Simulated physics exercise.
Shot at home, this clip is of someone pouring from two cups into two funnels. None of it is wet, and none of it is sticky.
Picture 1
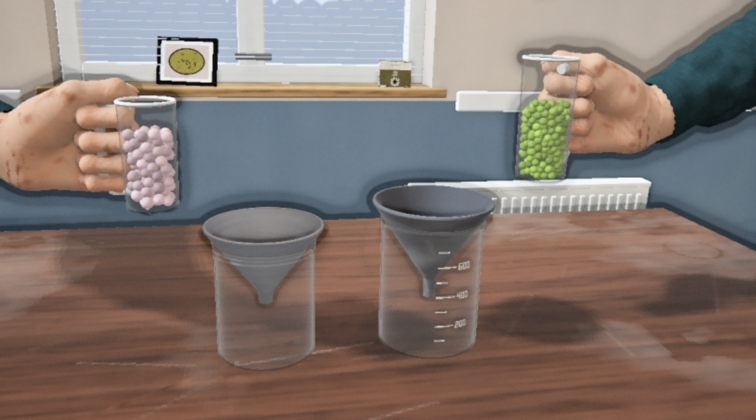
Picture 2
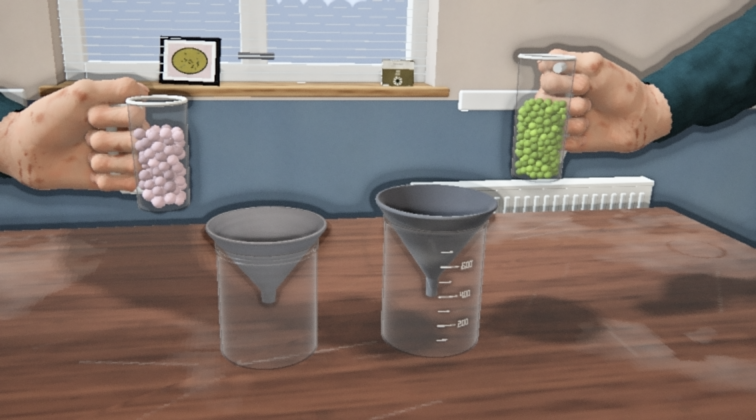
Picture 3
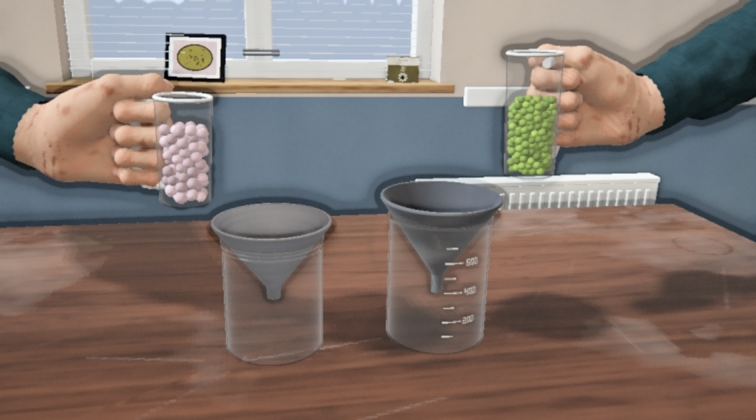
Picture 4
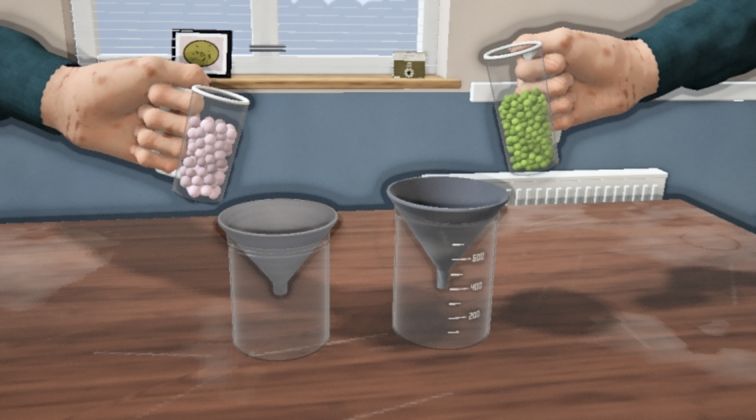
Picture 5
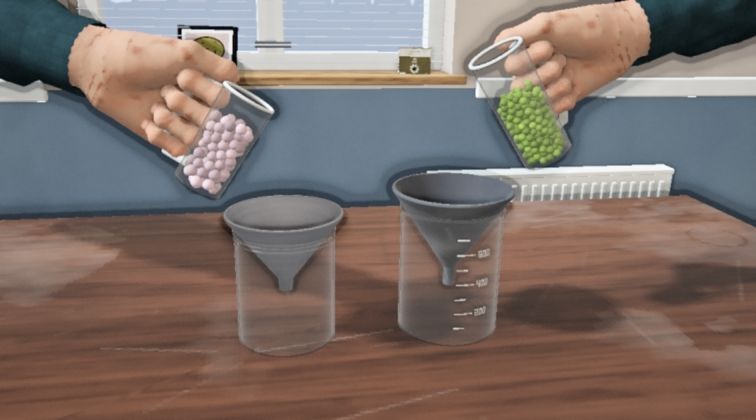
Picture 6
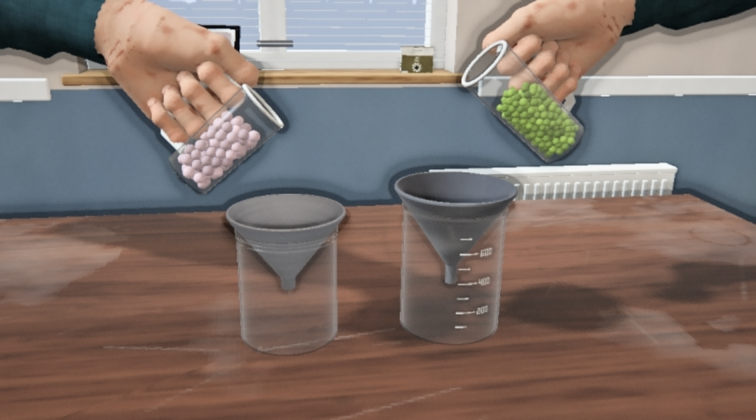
Two hands hold clear cups above a brown wooden table in a home, seen from the front and slightly above, with a window and blue wall behind. The left cup holds pale pink beads and the right one green peas, above two grey funnels set in clear containers. The hands move the cups inward and tilt them toward each other while the camera shifts slightly.
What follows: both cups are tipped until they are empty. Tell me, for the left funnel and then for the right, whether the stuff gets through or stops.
As I see it, left funnel: Chokes up, right funnel: Chokes up.
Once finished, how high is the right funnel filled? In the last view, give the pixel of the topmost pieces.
About (430, 208).
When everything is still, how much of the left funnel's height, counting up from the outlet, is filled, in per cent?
Something like 80 in a hundred, I reckon.
Then, 0.36 s past the last view, left, all still in the cup; right, all still in the cup.
Then, 0.68 s past the last view, left, most still in the cup, a small part in or over the funnel; right, nearly all still in the cup, a small part in or over the funnel.
Then, 0.95 s past the last view, left, a small part still in the cup, most in or over the funnel; right, about a quarter still in the cup, about two thirds in or over the funnel, a stray few down in the jar.
Finally, left, all stuck in the funnel, none down in the jar; right, nearly all stuck in the funnel, a stray few down in the jar.
